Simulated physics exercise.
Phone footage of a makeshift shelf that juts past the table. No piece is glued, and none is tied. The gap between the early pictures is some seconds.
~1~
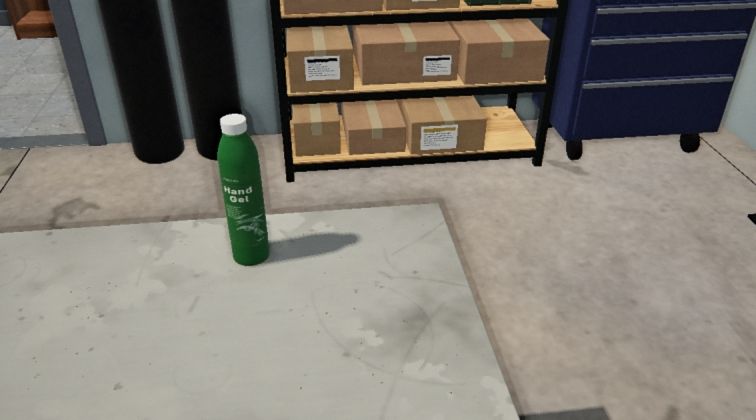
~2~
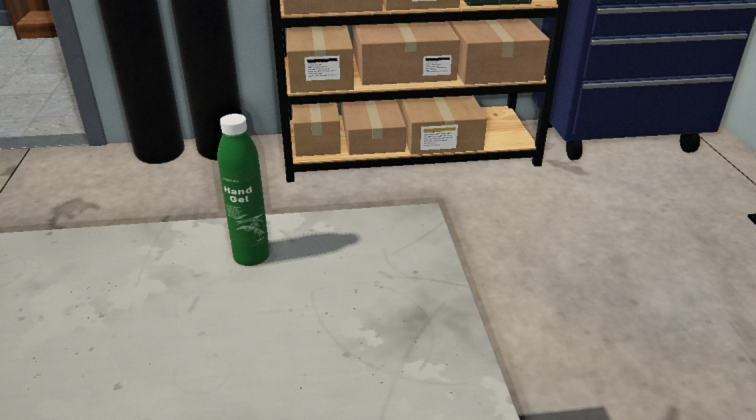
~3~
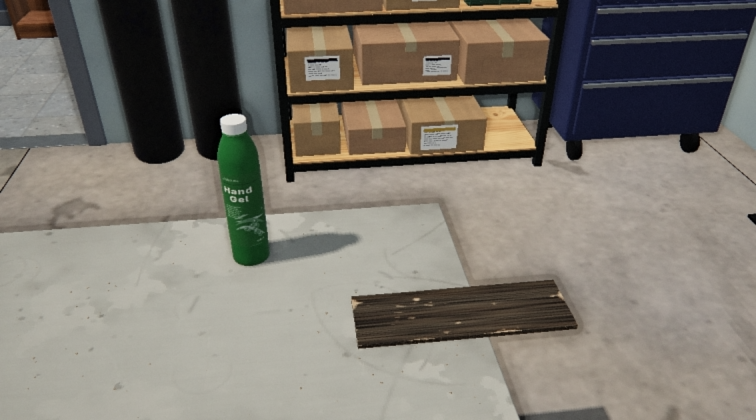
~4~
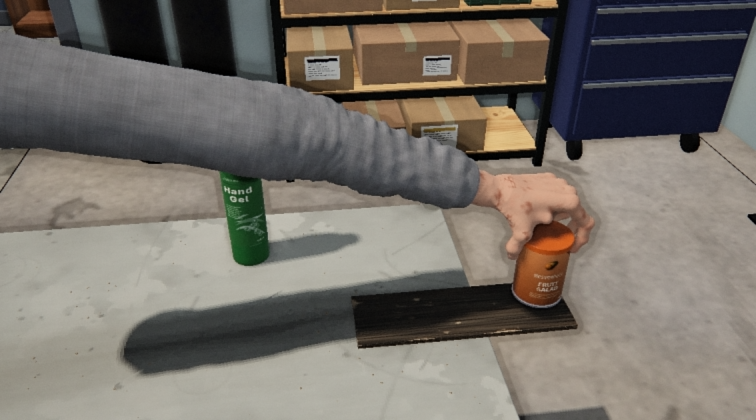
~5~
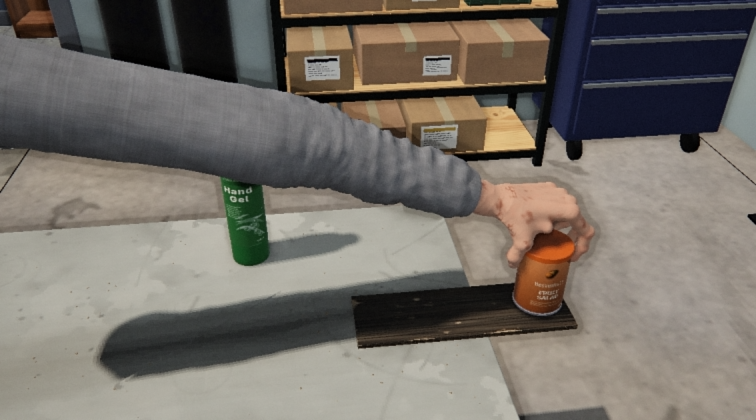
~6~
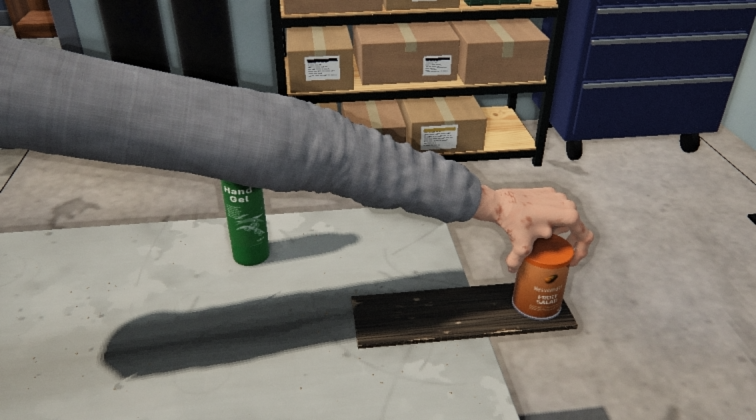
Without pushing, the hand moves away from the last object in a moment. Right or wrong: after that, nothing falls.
Wrong.
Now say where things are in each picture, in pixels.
In the first frame, the last thing is not in view yet; green bottle (243, 192).
In the second frame, the last thing is not in view yet; green bottle (243, 192).
In the third frame, the last thing is not in view yet; green bottle (243, 192).
In the fourth frame, coming down; orange tin (542, 264); green bottle (243, 192).
In the fifth frame, coming down; orange tin (542, 272); green bottle (243, 192).
In the sixth frame, in place under the hand; orange tin (541, 276); green bottle (243, 192).
Then, 0.40 s past the last view, orange tin now down on the floor or falling; black plank on its side.
Then, 0.50 s past the last view, black plank now down on the floor or falling.
Then, 0.70 s past the last view, things are still on the move.
Finally, down on the floor or falling, orange tin and black plank; green bottle still in place. The plank goes over.
